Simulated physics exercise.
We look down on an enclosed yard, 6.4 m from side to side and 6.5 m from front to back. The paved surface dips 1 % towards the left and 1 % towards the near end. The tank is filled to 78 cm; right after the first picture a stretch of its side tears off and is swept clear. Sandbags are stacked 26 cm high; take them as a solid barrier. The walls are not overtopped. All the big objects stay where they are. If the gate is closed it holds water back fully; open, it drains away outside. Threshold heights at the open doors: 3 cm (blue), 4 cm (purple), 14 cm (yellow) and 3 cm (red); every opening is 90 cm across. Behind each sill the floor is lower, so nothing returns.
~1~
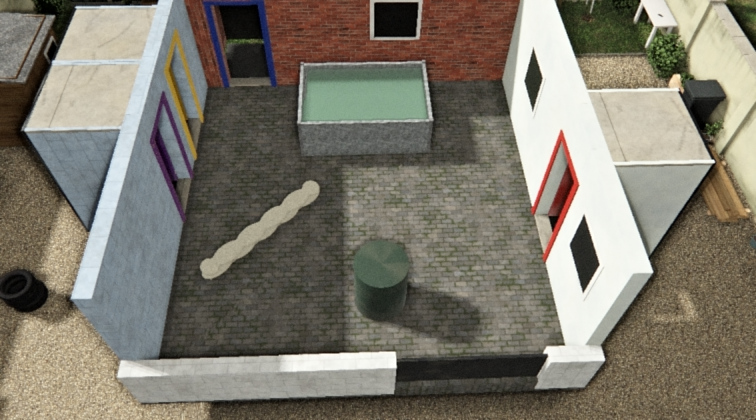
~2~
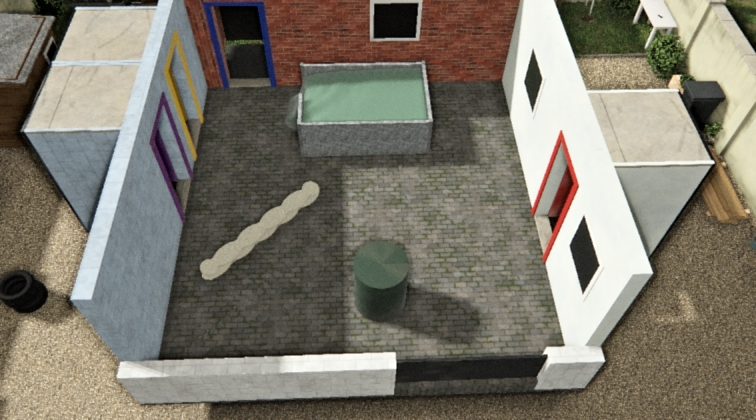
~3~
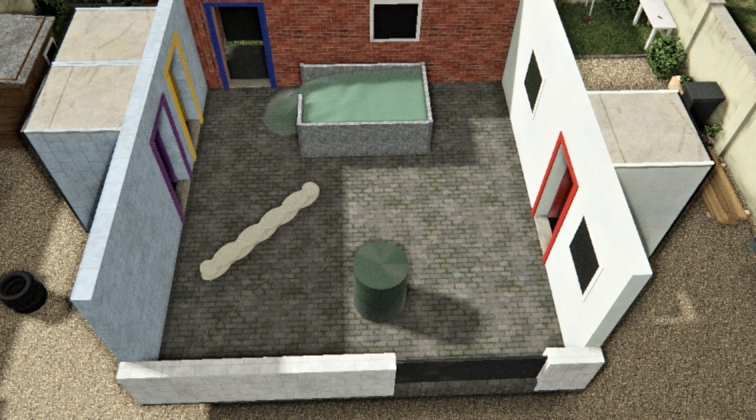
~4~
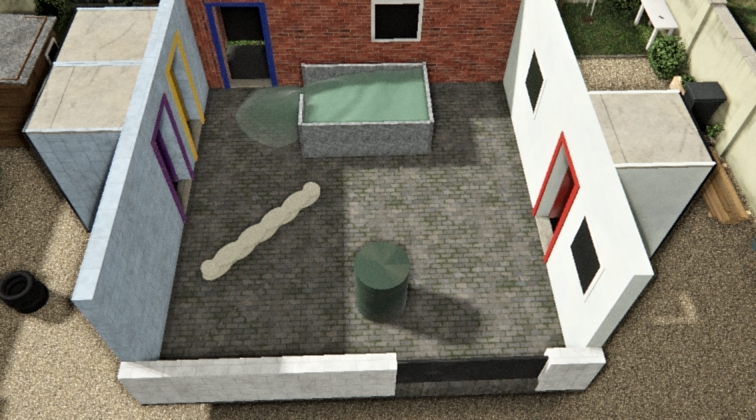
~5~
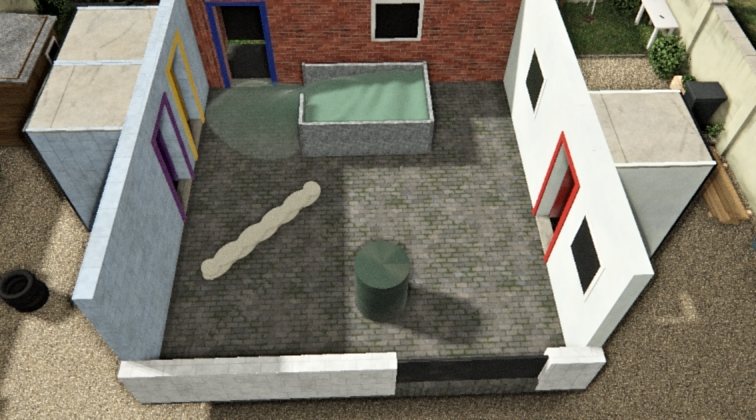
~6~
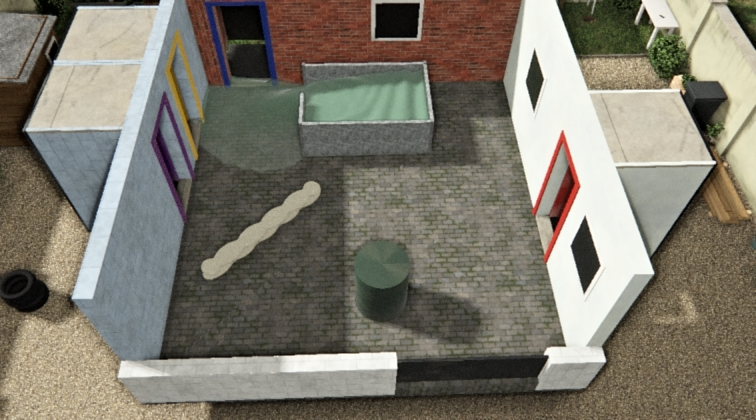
Walled paved yard seen from above, with water pouring from the left side of a raised stone tank and spreading across the paving.
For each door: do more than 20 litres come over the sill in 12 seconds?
The water let in: At the blue door it exceeds the limit; at the purple door it passes the limit; at the yellow door it passes the limit; at the red door it keeps below the limit.
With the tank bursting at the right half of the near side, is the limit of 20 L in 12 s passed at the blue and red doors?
Then: Blue above, red above.
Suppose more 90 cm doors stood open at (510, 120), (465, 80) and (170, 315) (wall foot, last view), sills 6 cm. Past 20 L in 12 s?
In turn: Not over, not over, above.
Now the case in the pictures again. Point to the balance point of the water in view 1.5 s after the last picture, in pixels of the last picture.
Around (318, 124).
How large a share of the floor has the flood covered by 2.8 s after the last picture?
Near 30 per cent is wet.
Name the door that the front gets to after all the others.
The red one.
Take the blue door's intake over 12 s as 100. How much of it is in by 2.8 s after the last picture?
Some 45 per cent by then.
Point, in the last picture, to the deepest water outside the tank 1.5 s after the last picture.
Near (210, 89).
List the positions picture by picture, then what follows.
The tank at (364, 94) is whole and still, 78 cm deep, in the first frame.
Water pours out at (305, 100) and has run 0.5 m, to (292, 127); typically 10 cm deep outside, 78 cm at the tank's back, in the second frame.
Water pours out at (305, 103) and has run 0.8 m, to (266, 120); typically 12 cm deep outside, 78 cm at the tank's back, in the third frame.
Water pours out at (306, 104) and has run 1.4 m, to (239, 119); typically 8 cm deep outside, 78 cm at the tank's back, in the fourth frame.
Water pours out at (307, 103) and has run 2.1 m, to (209, 109); typically 6 cm deep outside, 76 cm at the tank's back, in the fifth frame.
Water pours out at (307, 102) and has run 2.3 m, to (196, 121); typically 6 cm deep outside, 69 cm at the tank's back, in the sixth frame.
Then, 0.7 s after the last picture water covers 15 % of the floor and is deepest (56 cm) near (210, 89); blue door 17 cm at the sill, 54 L in, purple door 7 cm at the sill, 0 L in, yellow door 31 cm at the sill, 37 L in, red door not reached.
Then, 1.5 s after the last picture water covers 20 % of the floor and is deepest (47 cm) near (210, 89); blue door 24 cm at the sill, 147 L in, purple door 11 cm at the sill, 7 L in, yellow door 32 cm at the sill, 125 L in, red door not reached.
Then, 2.8 s after the last picture water covers 30 % of the floor and is deepest (32 cm) near (177, 269); blue door 17 cm at the sill, 294 L in, purple door 9 cm at the sill, 33 L in, yellow door 24 cm at the sill, 205 L in, red door not reached.
Then, 6.3 s after the last picture water covers 55 % of the floor and is deepest (18 cm) near (182, 243); blue door 12 cm at the sill, 521 L in, purple door 10 cm at the sill, 72 L in, yellow door 15 cm at the sill, 263 L in, red door not reached.
Then, 11.3 s after the last picture water covers 85 % of the floor and is deepest (12 cm) near (156, 381); blue door 9 cm at the sill, 664 L in, purple door 9 cm at the sill, 150 L in, yellow door 10 cm at the sill, 266 L in, red door 3 cm at the sill, 0 L in.
